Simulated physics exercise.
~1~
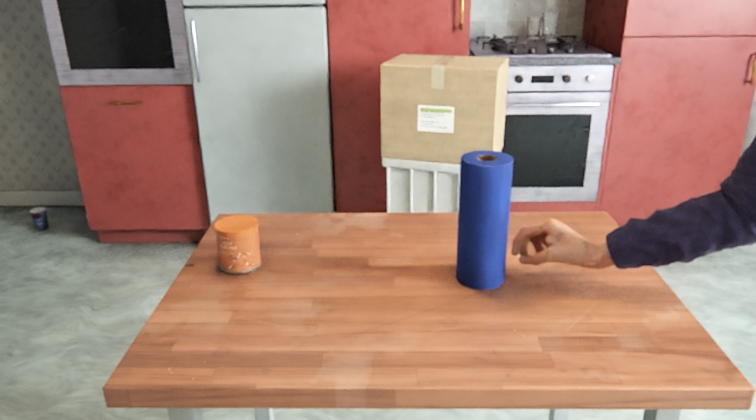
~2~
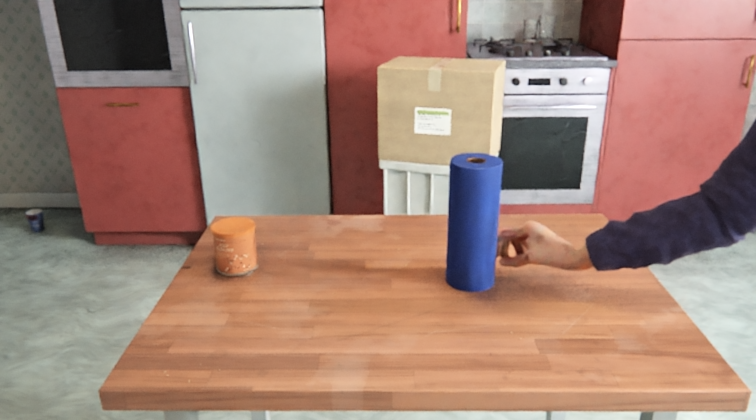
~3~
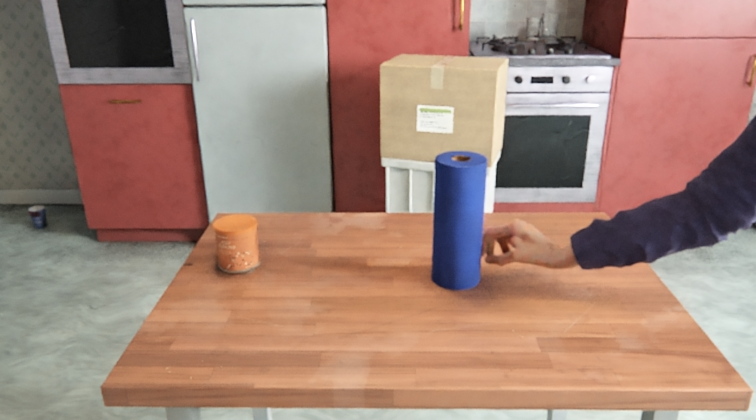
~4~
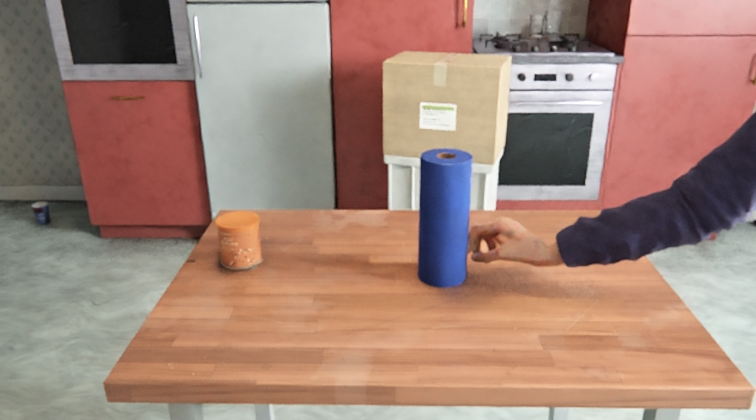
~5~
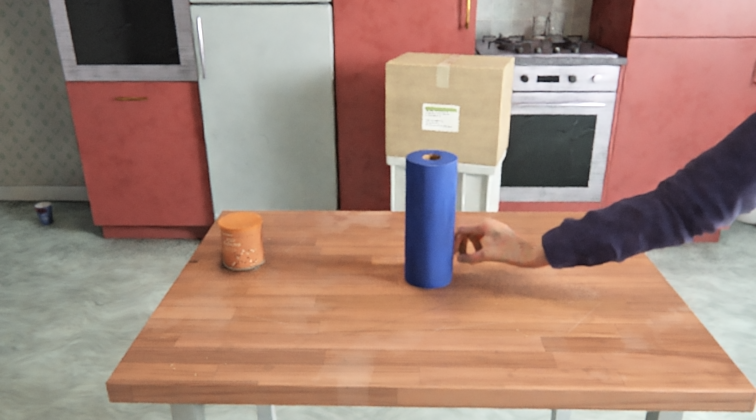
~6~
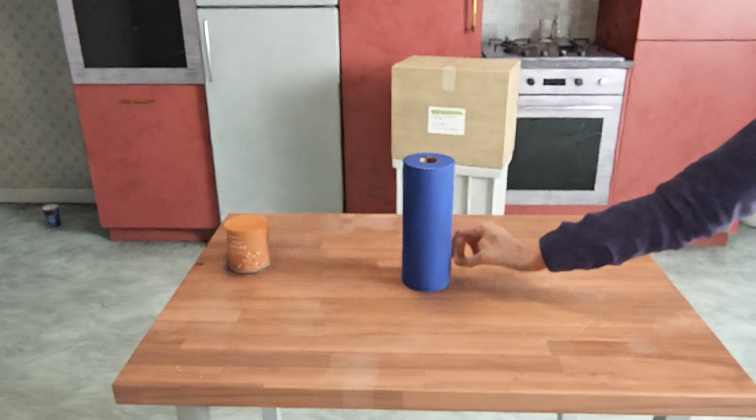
On a wooden table in a kitchen with red cupboards, a hand reached in from the right and slowly pushed a standing blue roll to the left toward an orange tin, and the roll slid a short way and ended still upright.
